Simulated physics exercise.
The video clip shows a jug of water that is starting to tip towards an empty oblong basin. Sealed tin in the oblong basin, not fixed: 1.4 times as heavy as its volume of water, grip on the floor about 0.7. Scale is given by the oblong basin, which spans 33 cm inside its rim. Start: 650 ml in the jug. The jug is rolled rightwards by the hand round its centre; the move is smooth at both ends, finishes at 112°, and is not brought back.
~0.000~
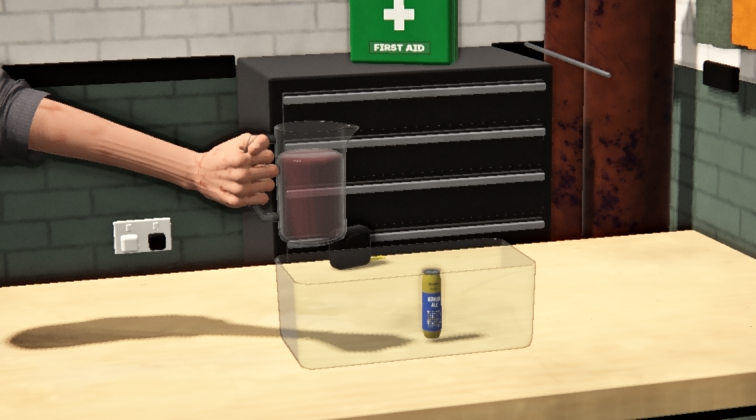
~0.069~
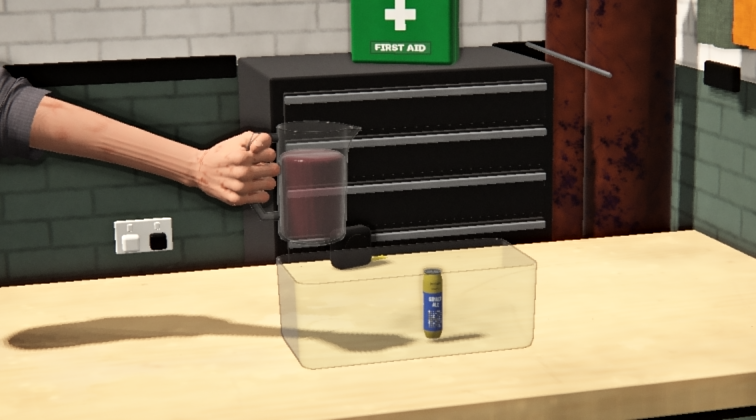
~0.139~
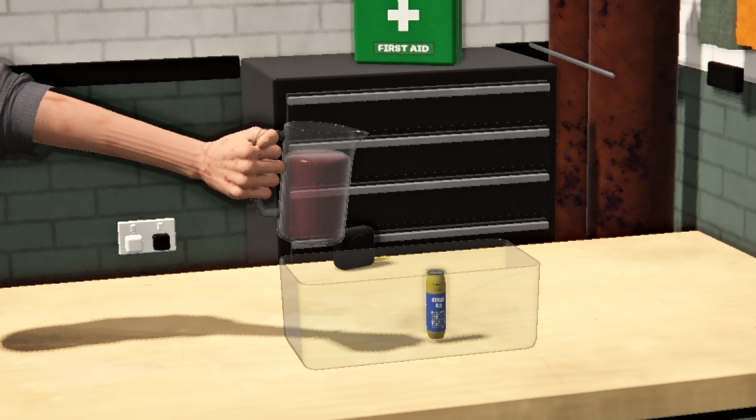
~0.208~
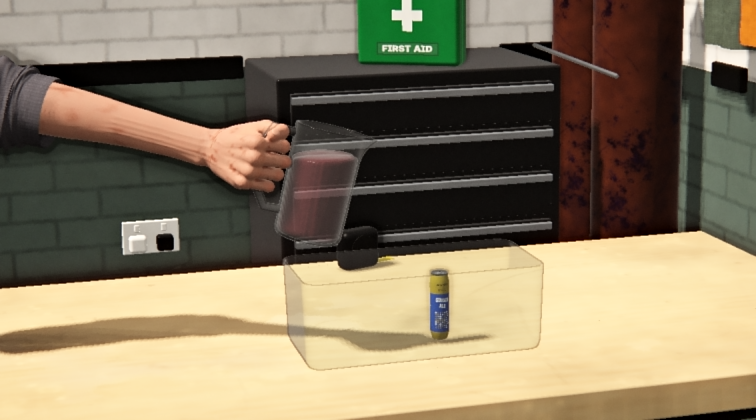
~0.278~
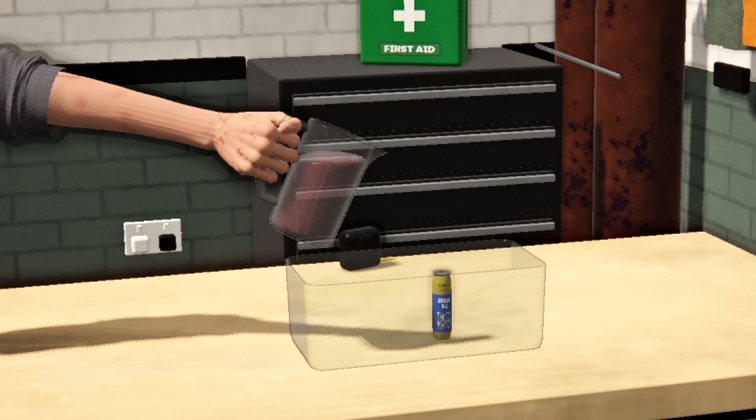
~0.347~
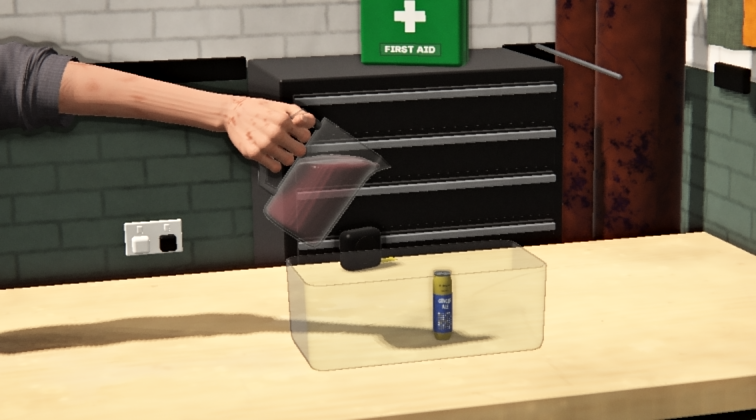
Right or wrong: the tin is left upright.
Wrong.
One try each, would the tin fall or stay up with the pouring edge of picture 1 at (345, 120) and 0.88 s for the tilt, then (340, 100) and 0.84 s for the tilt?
In the first try it remains standing; in the second it remains standing.
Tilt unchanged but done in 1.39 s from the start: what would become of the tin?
Outcome - the tin comes down.
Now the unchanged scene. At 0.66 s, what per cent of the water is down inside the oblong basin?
About 12%.
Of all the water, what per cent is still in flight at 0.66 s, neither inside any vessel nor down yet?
Around 16 in a hundred.
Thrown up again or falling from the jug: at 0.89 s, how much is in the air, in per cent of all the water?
Airborne share: Near 12 %.
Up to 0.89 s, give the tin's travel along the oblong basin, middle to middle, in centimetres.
Near 2 cm of travel.
After 0.66 s the tilt is 95° and 72 per cent is still to pour; the tin stands where it began.
After 0.89 s the tilt is 112° and 19 per cent is still to pour; the tin leans 8°.
After 1.13 s the tilt is 112° and 1 per cent is still to pour; the tin leans 41°.
After 1.39 s the tilt is 112° and 0 per cent is still to pour; the tin lies on its side.
In the end the tin lies on its side.
